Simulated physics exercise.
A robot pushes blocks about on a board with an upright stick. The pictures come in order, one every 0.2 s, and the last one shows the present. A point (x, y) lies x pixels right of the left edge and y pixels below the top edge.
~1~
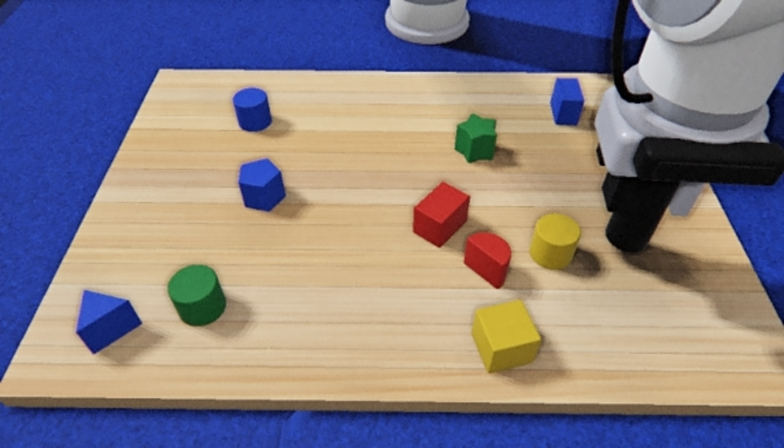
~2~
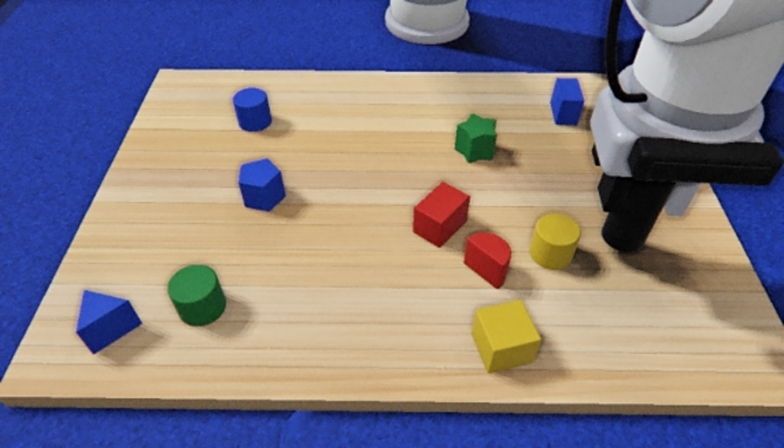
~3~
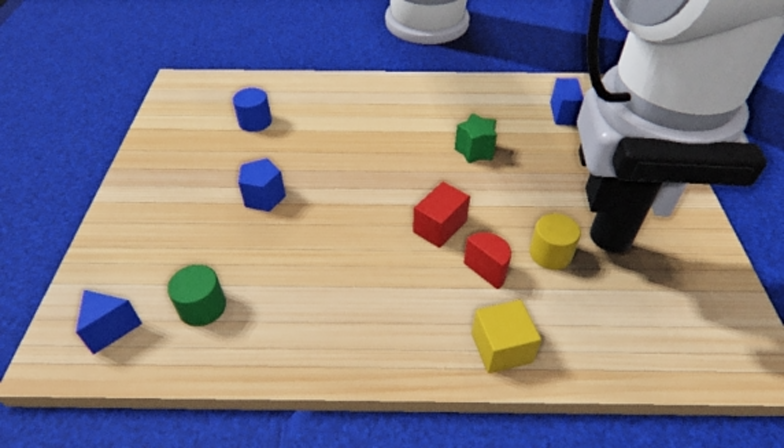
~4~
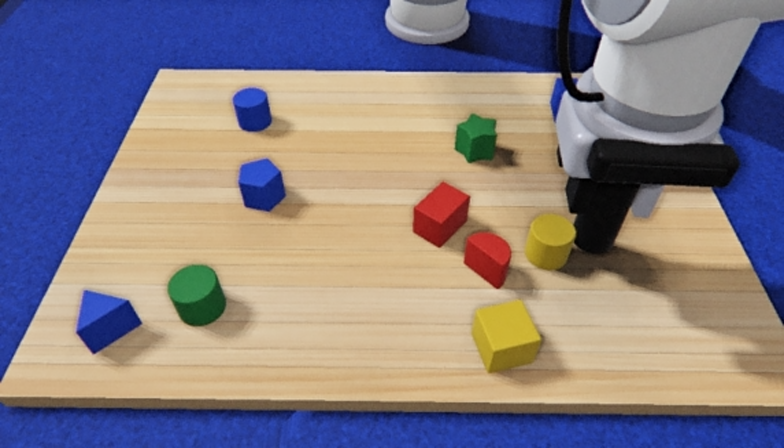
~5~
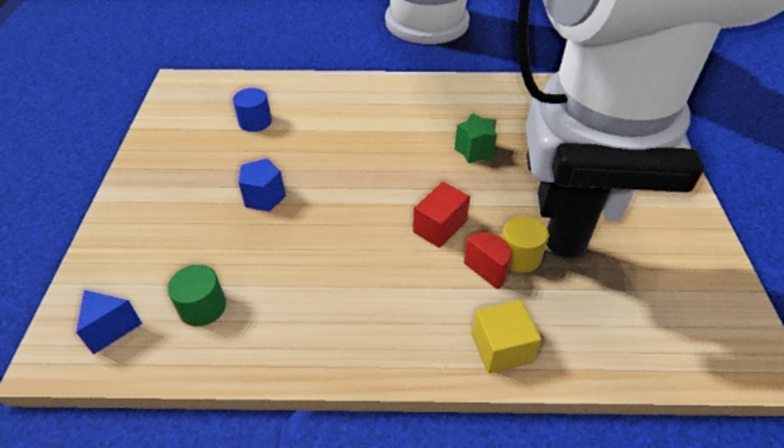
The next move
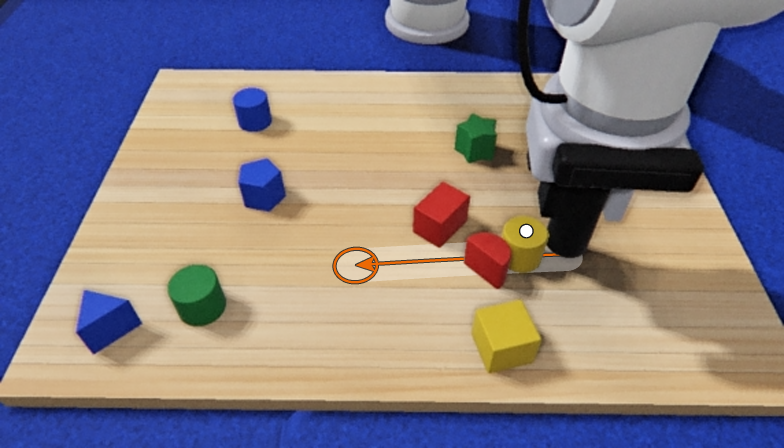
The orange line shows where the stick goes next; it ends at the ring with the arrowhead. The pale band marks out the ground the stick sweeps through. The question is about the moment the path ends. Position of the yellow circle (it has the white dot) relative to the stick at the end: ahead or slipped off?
I'd say it is still being pushed.
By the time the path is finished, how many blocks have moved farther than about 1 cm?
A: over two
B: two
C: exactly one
B
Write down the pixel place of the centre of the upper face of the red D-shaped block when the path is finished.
Expect it around (428, 268).
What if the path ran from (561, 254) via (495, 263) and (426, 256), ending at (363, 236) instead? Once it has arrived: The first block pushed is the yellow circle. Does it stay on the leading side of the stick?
Final position: Ahead.
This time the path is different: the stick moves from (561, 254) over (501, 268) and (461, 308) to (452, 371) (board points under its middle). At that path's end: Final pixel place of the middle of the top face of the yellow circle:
I predict (440, 238).
The line goes from (561, 254) directly to (356, 265); the dot is on the yellow circle.
The first path, step by step. One third of the way, stick at (496, 245); red D-shaped block at (437, 262), turned 70° anticlockwise; yellow circle at (454, 234).
Two thirds of the way, stick at (425, 249); red oblong block at (436, 200), turned 30° clockwise; red D-shaped block at (428, 268), turned 85° anticlockwise; yellow circle at (381, 236).
At the end, stick at (355, 253); red oblong block at (436, 200), turned 30° clockwise; red D-shaped block at (428, 268), turned 85° anticlockwise; yellow four-sided block unmoved; yellow circle at (310, 235).
